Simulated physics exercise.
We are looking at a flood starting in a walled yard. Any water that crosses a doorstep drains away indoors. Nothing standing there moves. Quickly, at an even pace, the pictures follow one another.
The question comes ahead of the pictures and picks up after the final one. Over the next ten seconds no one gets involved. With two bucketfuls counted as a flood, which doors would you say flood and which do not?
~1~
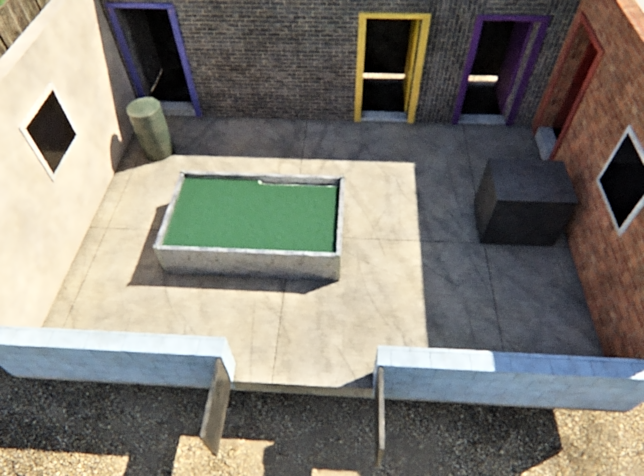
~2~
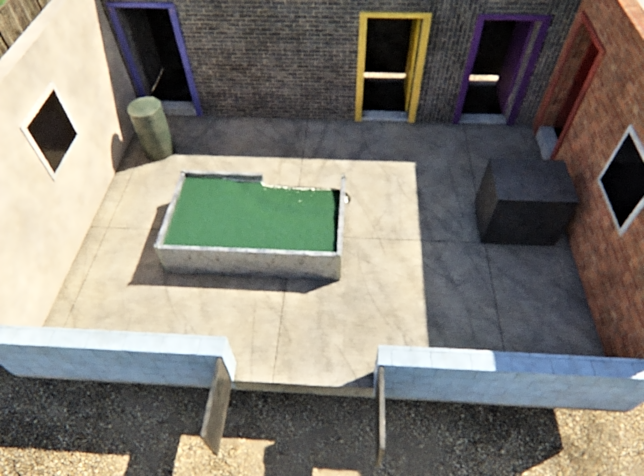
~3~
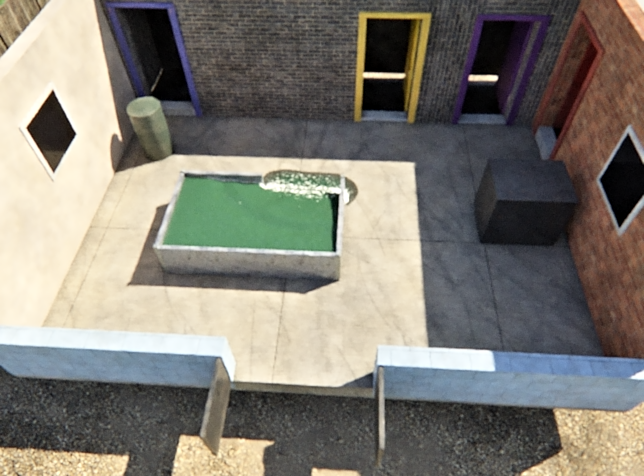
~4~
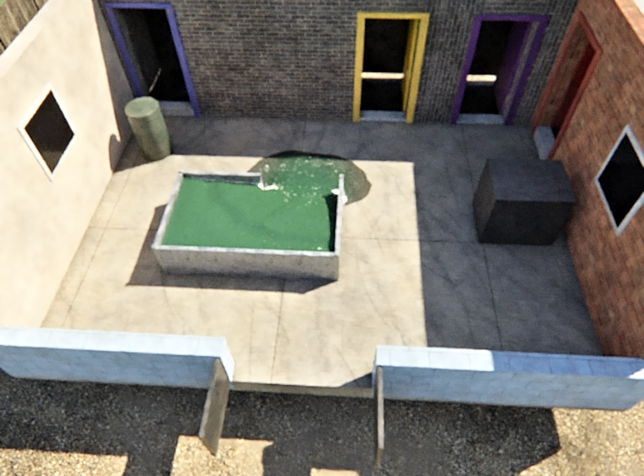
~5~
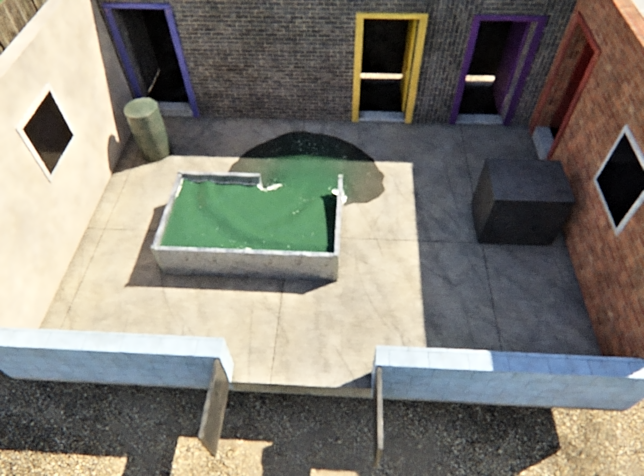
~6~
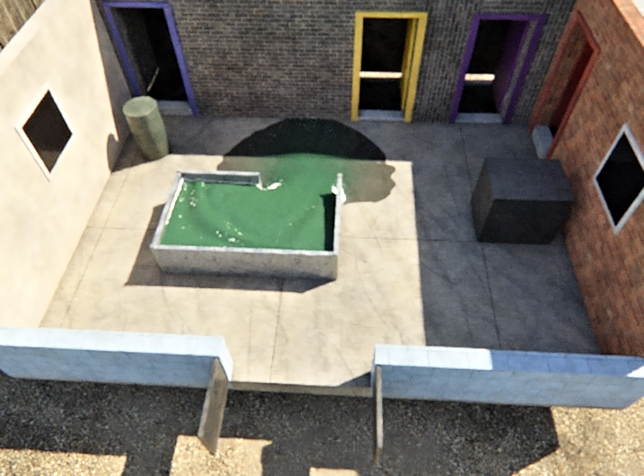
I would say the purple door floods; the blue door does not; the red door does not; the yellow door floods.
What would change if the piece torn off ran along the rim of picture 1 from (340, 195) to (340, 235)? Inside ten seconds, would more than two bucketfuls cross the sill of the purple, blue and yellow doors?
Door by door, the purple door crosses the threshold, then the blue door misses the threshold, then the yellow door misses the threshold.
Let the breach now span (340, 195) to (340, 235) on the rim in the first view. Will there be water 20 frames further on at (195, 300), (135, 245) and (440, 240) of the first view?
Taking the points in order: Unwetted, unwetted and swamped.
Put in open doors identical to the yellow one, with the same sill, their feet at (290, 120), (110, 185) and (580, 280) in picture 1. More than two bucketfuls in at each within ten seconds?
Well, the first breaks the limit, the next remains within bounds, and the last remains within bounds.
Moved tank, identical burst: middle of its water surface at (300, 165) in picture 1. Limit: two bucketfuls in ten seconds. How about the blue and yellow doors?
The way I see it, blue stays short of it and yellow tops the mark.
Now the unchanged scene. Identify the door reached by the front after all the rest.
My answer: The one in red.
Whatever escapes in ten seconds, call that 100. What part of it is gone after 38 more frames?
Close to 70 per cent, I'd say.
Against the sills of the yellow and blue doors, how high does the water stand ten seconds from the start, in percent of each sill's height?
I reckon it's around 60 and then 40 per cent.
A moment on, water covers 20 % of the floor; the purple door not reached, the blue door not reached, the red door not reached, the yellow door under two buckets in.
Next, water covers 25 % of the floor; the purple door wet at the sill, nothing in, the blue door wet at the sill, nothing in, the red door not reached, the yellow door over two buckets in.
Then, water covers 40 % of the floor; the purple door under two buckets in, the blue door wet at the sill, nothing in, the red door wet at the sill, nothing in, the yellow door far over two buckets in.
Later, water covers 65 % of the floor; the purple door over two buckets in, the blue door under two buckets in, the red door wet at the sill, nothing in, the yellow door far over two buckets in.
In the end, water covers 95 % of the floor; the purple door over two buckets in, the blue door under two buckets in, the red door wet at the sill, nothing in, the yellow door far over two buckets in.
